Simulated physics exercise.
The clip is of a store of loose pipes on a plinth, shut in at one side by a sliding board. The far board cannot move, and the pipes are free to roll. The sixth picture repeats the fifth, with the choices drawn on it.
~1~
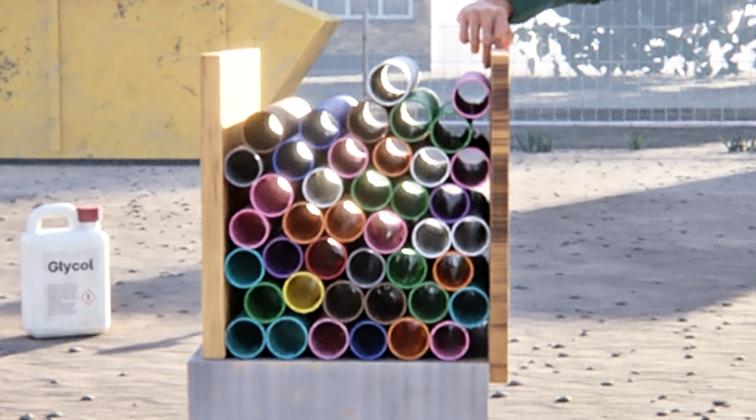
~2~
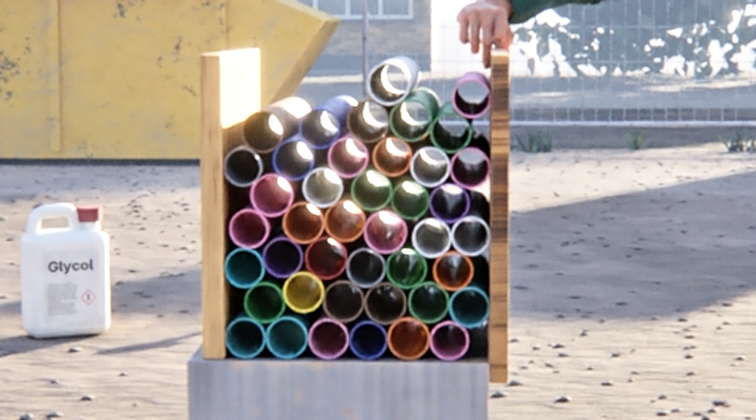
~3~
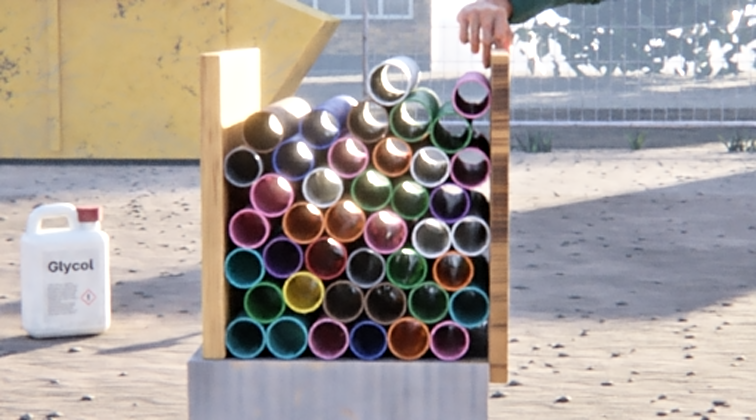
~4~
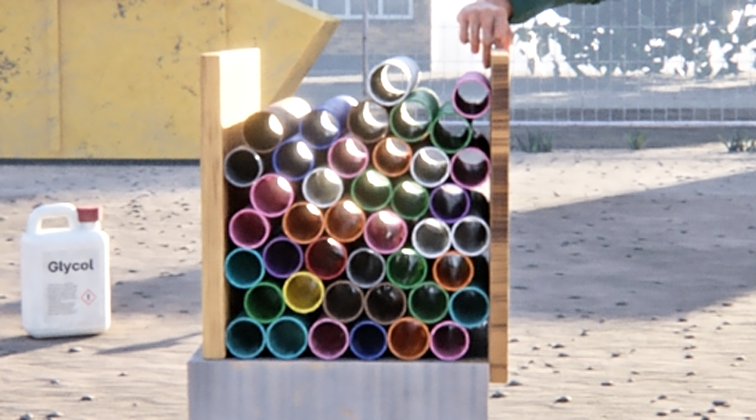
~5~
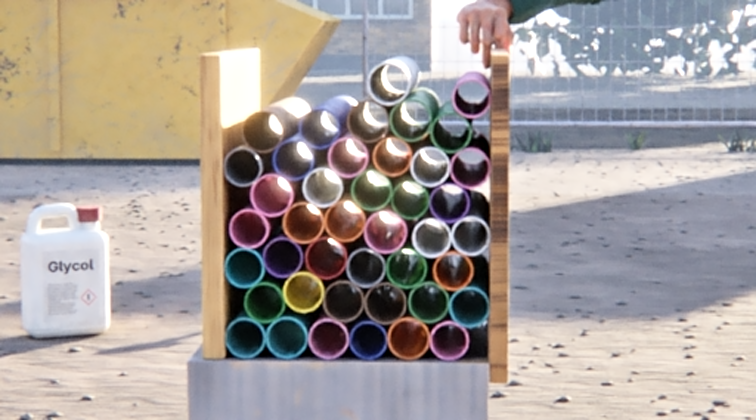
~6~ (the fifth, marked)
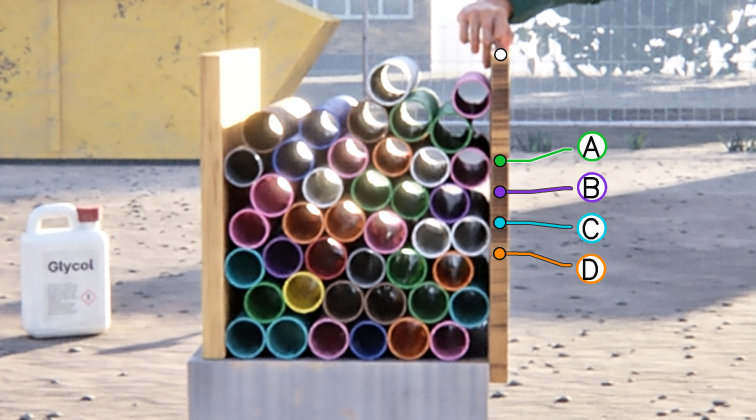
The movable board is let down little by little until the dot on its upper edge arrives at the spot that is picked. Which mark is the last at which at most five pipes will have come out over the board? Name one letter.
The lowest mark that will do is D.
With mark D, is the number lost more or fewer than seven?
It loses fewer than seven.
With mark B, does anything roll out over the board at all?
Yes.
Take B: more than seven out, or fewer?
At B, fewer than seven.
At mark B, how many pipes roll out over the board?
With B, one.
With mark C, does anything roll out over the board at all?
Yes.
On the marked copy, A at (500, 161); B at (500, 192); C at (500, 223); D at (500, 254); the white dot at (501, 54).
With D. Early on, top of the board (491, 139).
Further on, top of the board (490, 233).
At the end, top of the board (490, 253), four out over the board.
As for the rest, A one out over the board; B one out over the board; C three out over the board.
